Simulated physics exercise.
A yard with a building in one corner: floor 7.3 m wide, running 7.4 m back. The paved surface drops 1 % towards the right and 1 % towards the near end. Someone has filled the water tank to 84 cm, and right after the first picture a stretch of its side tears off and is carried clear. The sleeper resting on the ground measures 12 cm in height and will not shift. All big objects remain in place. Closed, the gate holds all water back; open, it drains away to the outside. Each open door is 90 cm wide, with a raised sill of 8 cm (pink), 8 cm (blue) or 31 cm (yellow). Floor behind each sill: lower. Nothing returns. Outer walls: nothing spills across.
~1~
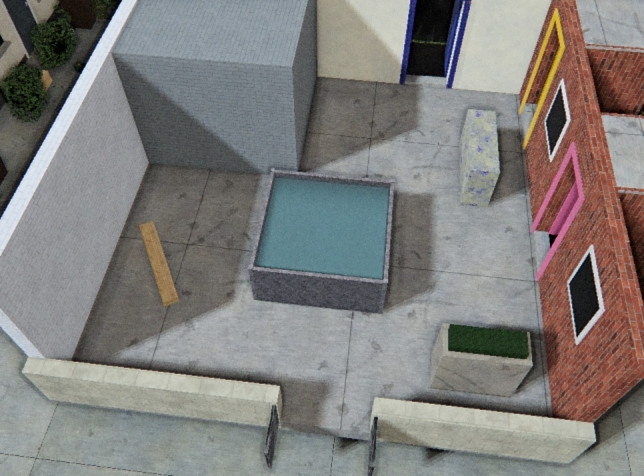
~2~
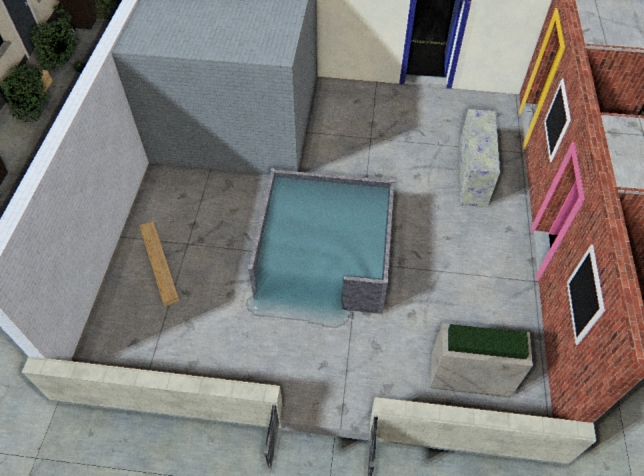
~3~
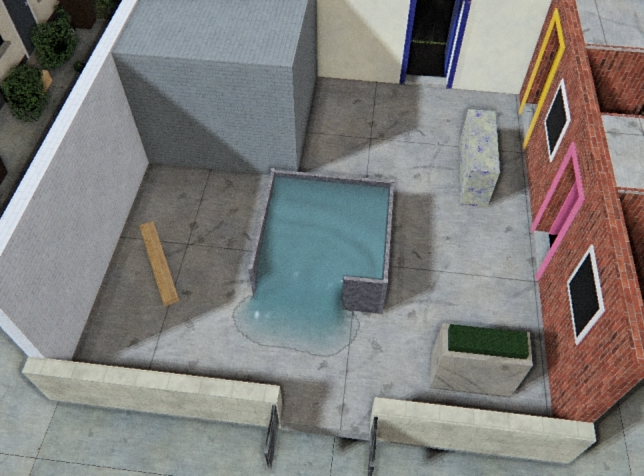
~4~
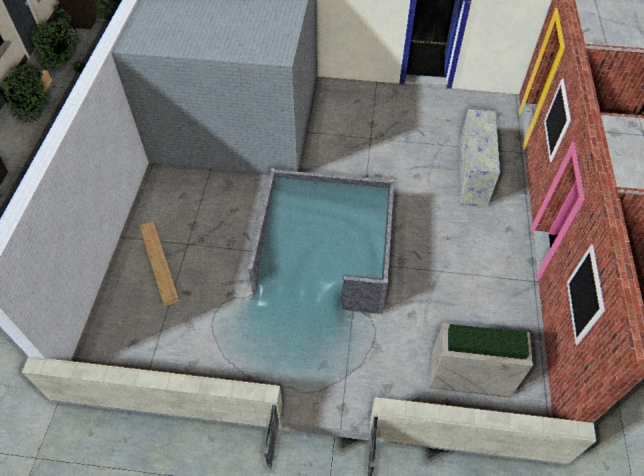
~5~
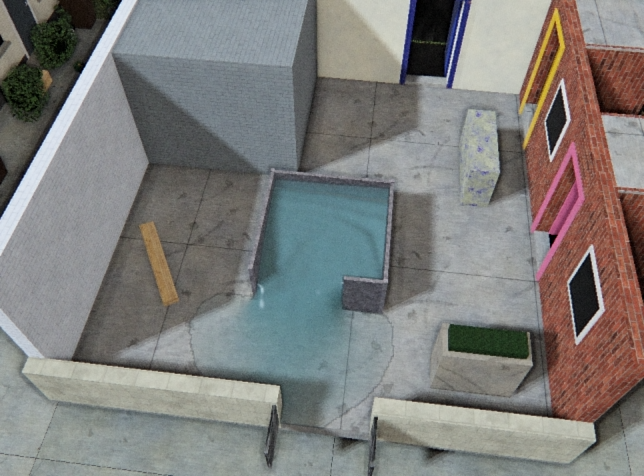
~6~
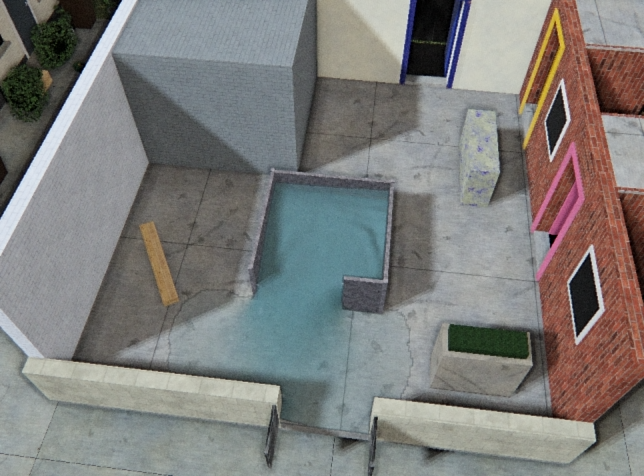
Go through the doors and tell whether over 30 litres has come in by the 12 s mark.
By then: The pink door has taken in less; the blue door has taken in less; the yellow door has taken in less.
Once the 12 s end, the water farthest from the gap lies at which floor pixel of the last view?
I'd mark it close to (515, 94).
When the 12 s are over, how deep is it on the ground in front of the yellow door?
Close to 2.5 cm of depth.
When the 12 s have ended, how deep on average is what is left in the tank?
Mean depth: About 6 cm.
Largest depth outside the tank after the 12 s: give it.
About 13 cm.
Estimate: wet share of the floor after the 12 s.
I'd say around 85 %.
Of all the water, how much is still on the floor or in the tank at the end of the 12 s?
Still there: Roughly 54 %.
A moment later water covers 20 % of the floor and is deepest (53 cm) near (255, 390); pink door not reached, blue door not reached, yellow door not reached.
Soon after water covers 25 % of the floor and is deepest (48 cm) near (65, 378); pink door not reached, blue door not reached, yellow door not reached.
Next water covers 35 % of the floor and is deepest (36 cm) near (148, 167); pink door not reached, blue door not reached, yellow door not reached.
Later on water covers 65 % of the floor and is deepest (16 cm) near (88, 381); pink door 3 cm at the sill, 0 L in, blue door not reached, yellow door not reached.
At the end water covers 85 % of the floor and is deepest (13 cm) near (549, 438); pink door 6 cm at the sill, 0 L in, blue door 1 cm at the sill, 0 L in, yellow door 2 cm at the sill, 0 L in.
